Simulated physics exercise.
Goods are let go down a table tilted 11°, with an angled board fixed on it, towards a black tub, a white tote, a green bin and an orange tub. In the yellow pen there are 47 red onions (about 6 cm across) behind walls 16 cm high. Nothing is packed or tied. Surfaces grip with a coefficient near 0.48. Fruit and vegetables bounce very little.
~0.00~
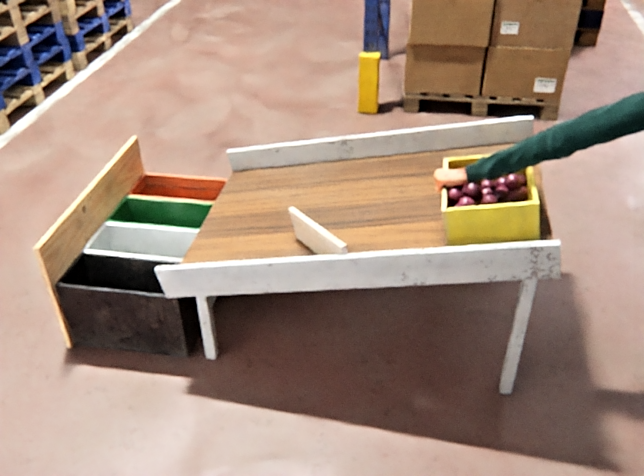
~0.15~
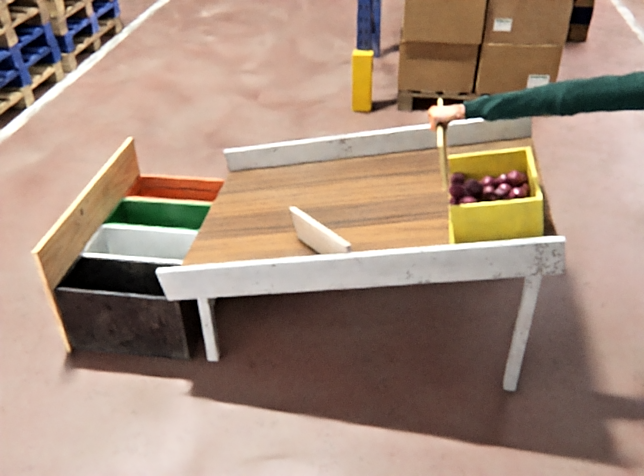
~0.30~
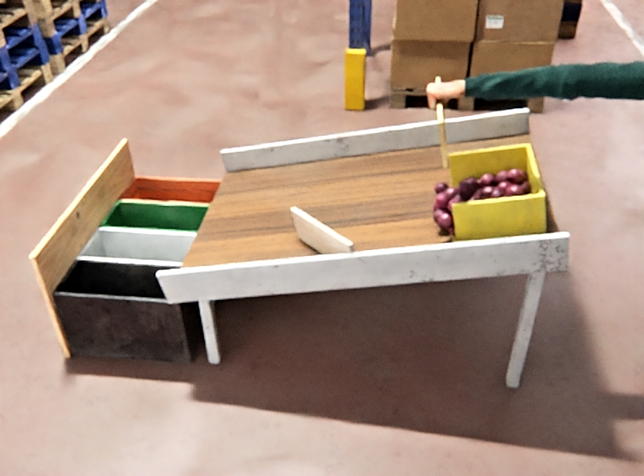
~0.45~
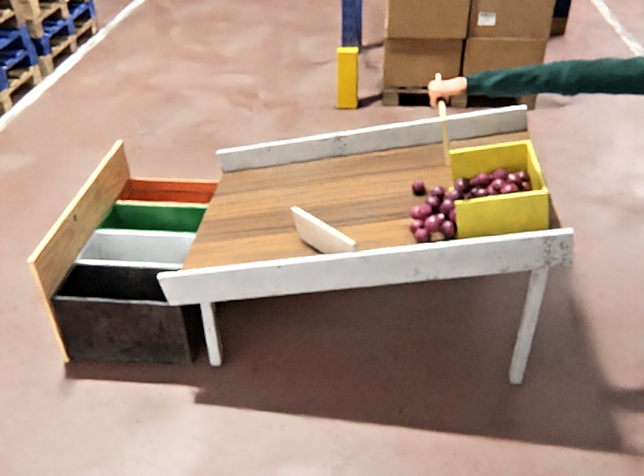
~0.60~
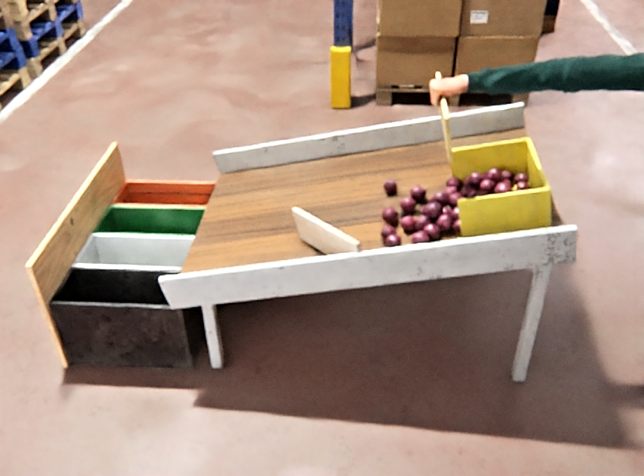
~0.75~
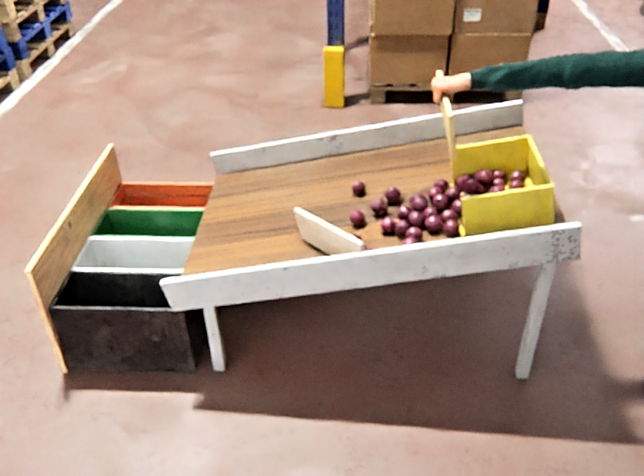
In the video, a green-sleeved arm lifts a panel from the open side of a yellow pen on a sloping wooden table, and dark red onions roll out leftward, spreading down the boards toward an angled wooden block.
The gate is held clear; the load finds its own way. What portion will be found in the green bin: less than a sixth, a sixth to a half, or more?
Expect upwards of half of the load in the green bin.
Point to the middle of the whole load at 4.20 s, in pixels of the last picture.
Near (142, 273).
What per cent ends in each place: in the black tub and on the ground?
Roughly 0 and 0 per cent.
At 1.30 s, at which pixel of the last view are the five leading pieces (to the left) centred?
At about (235, 217).
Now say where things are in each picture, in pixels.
In the first frame (each is followed by its nearest rim corner in this view), yellow pen, (534, 202); green bin, (210, 230); none out.
The second frame shows yellow pen, (538, 199).
The third frame shows yellow pen, (540, 195); 5 out, the lowest onion at (442, 189).
The fourth frame shows yellow pen, (543, 192); 12 out, the lowest onion at (418, 227).
The fifth frame shows yellow pen, (546, 189); 16 out, the lowest onion at (388, 234).
The sixth frame shows yellow pen, (549, 186); green bin, (204, 238); 21 out, the lowest onion at (354, 241).
After 1.30 s, 5 still in the yellow pen and 42 on the slope.
After 1.99 s, 2 in the white tote, 4 in the green bin, 1 in the orange tub, 38 on the slope and 2 in the air.
After 2.96 s, 4 in the white tote, 24 in the green bin, 5 in the orange tub, 10 on the slope and 4 in the air.
Outcome (at 4.20 s), 8 in the white tote, 29 in the green bin, 8 in the orange tub and 2 on the slope. Asked share, 29 of 47, 62 per cent.
